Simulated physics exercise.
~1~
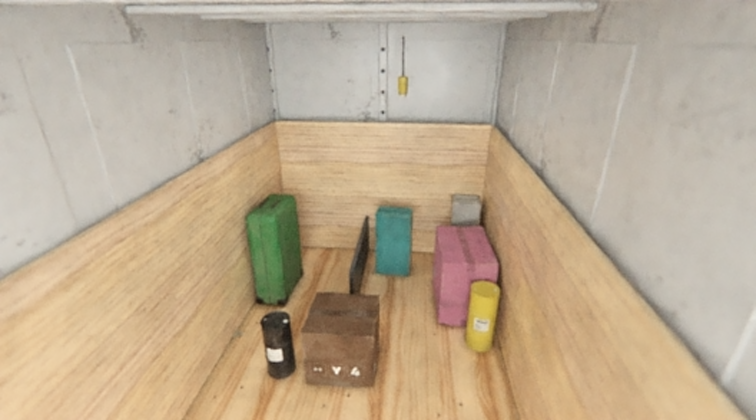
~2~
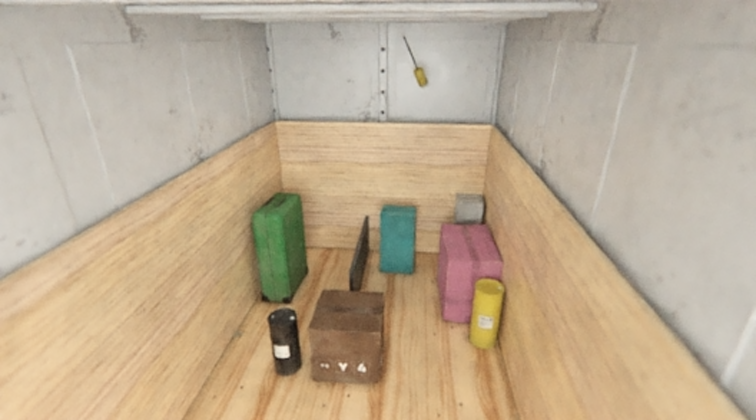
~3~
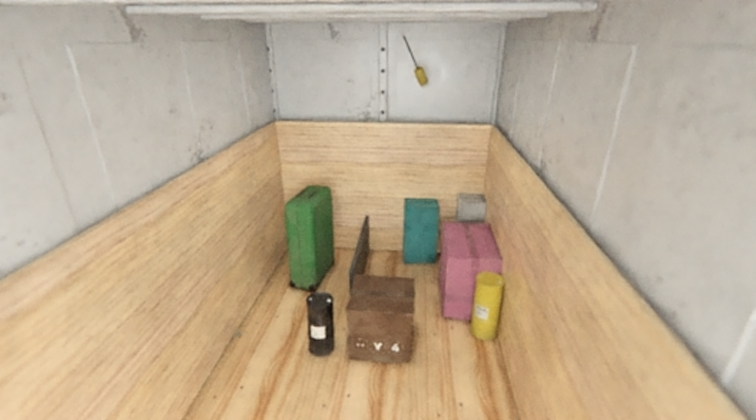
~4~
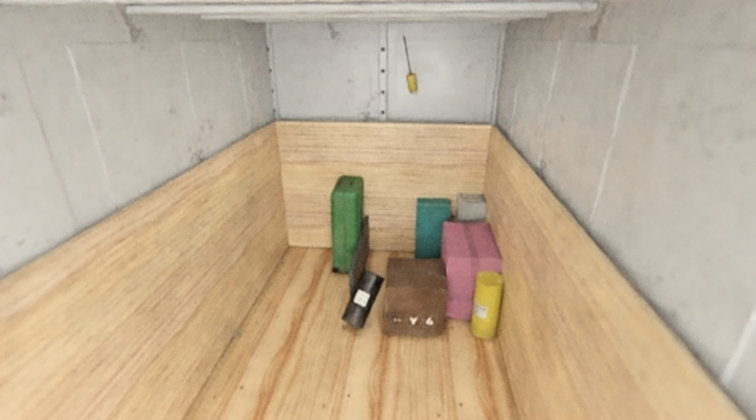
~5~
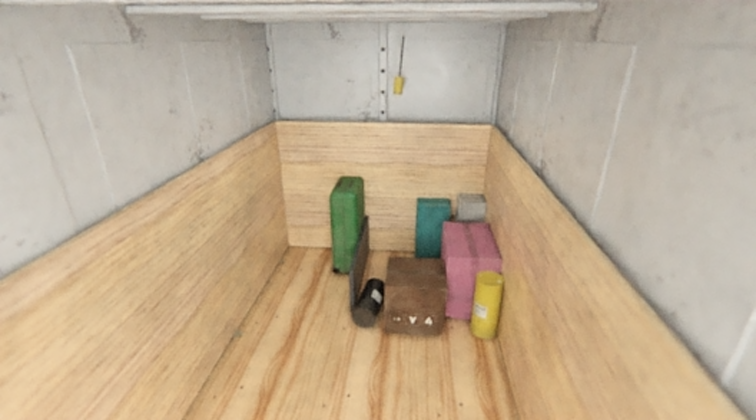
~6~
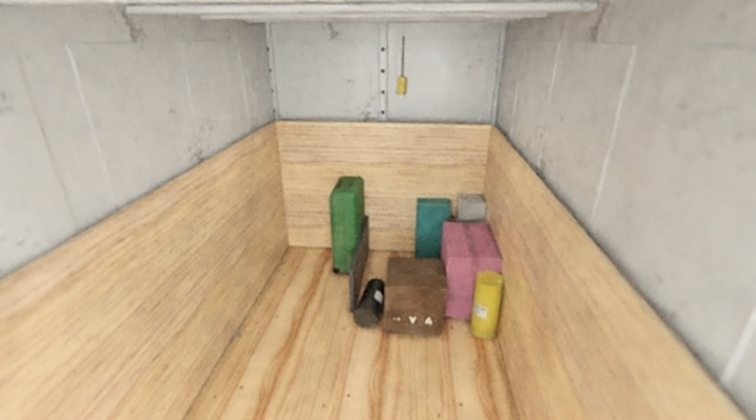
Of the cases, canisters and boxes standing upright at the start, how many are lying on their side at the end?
One of them ends up on its side, the black canister.
